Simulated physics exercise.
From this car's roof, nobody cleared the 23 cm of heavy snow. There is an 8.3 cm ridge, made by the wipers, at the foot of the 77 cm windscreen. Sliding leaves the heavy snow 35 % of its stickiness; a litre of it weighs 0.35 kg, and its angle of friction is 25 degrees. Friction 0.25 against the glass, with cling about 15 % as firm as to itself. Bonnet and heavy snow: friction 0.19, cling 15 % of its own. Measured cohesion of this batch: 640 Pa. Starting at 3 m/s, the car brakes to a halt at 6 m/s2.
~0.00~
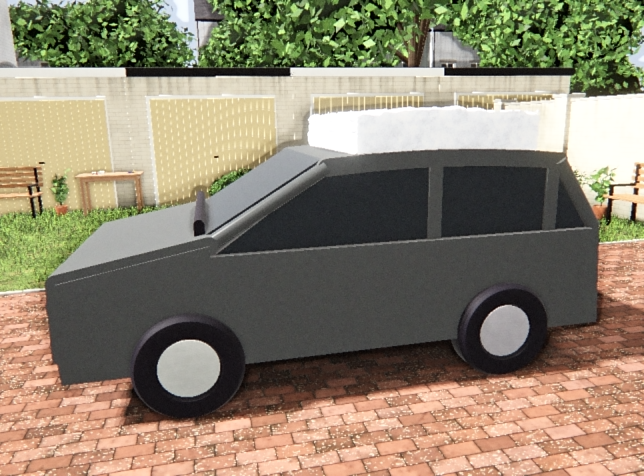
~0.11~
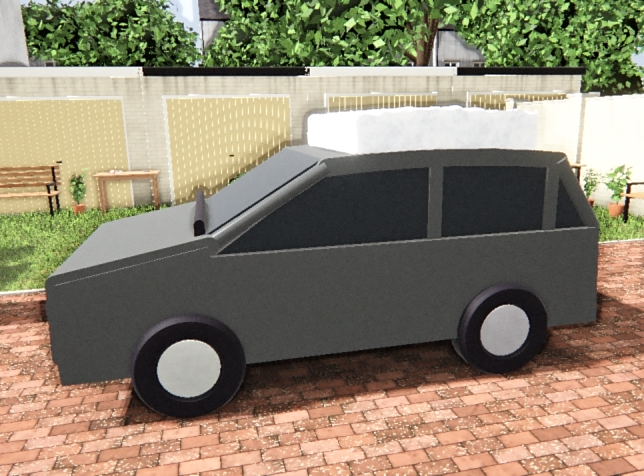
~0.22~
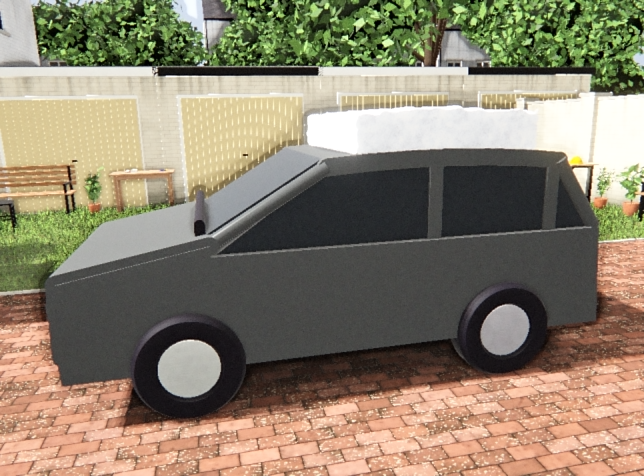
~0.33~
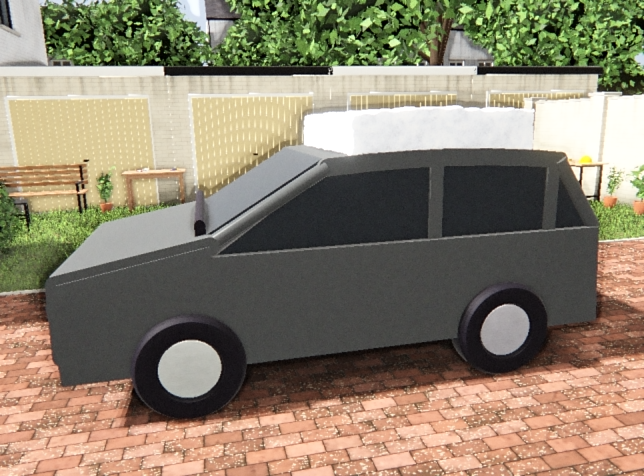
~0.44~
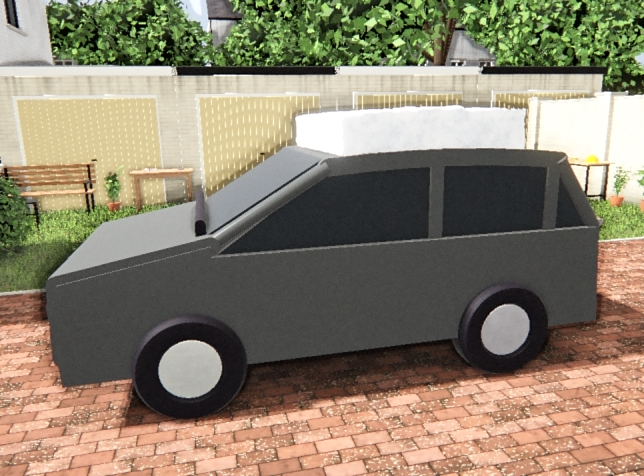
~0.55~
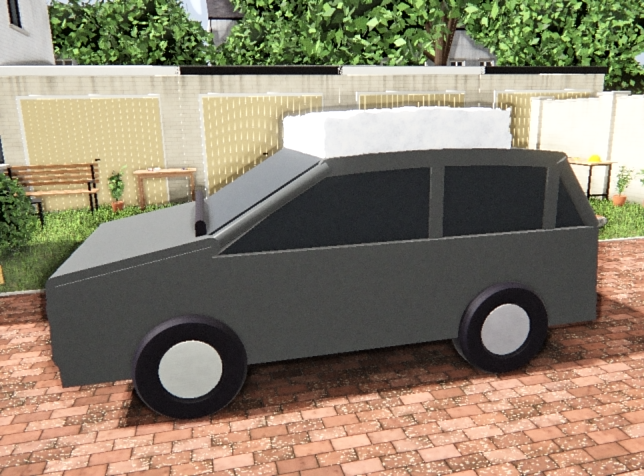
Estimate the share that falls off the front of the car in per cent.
My estimate is 15 percent.
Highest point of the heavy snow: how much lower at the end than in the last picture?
The gap comes to roughly 0 centimetres.
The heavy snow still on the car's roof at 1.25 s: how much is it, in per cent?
55 per cent, roughly.
After 0.87 s, 69 % of the snow is on the roof, 31 % on the glass, none on the bonnet and none has gone off the nose.
After 1.25 s, 57 % of the snow is on the roof, 35 % on the glass, 8 % on the bonnet and none has gone off the nose.
After 1.62 s, 57 % of the snow is on the roof, 25 % on the glass, 18 % on the bonnet and none has gone off the nose.
After 2.00 s, 57 % of the snow is on the roof, 25 % on the glass, 13 % on the bonnet and 5 % has gone off the nose.
After 2.70 s, 57 % of the snow is on the roof, 25 % on the glass, 4 % on the bonnet and 15 % has gone off the nose.
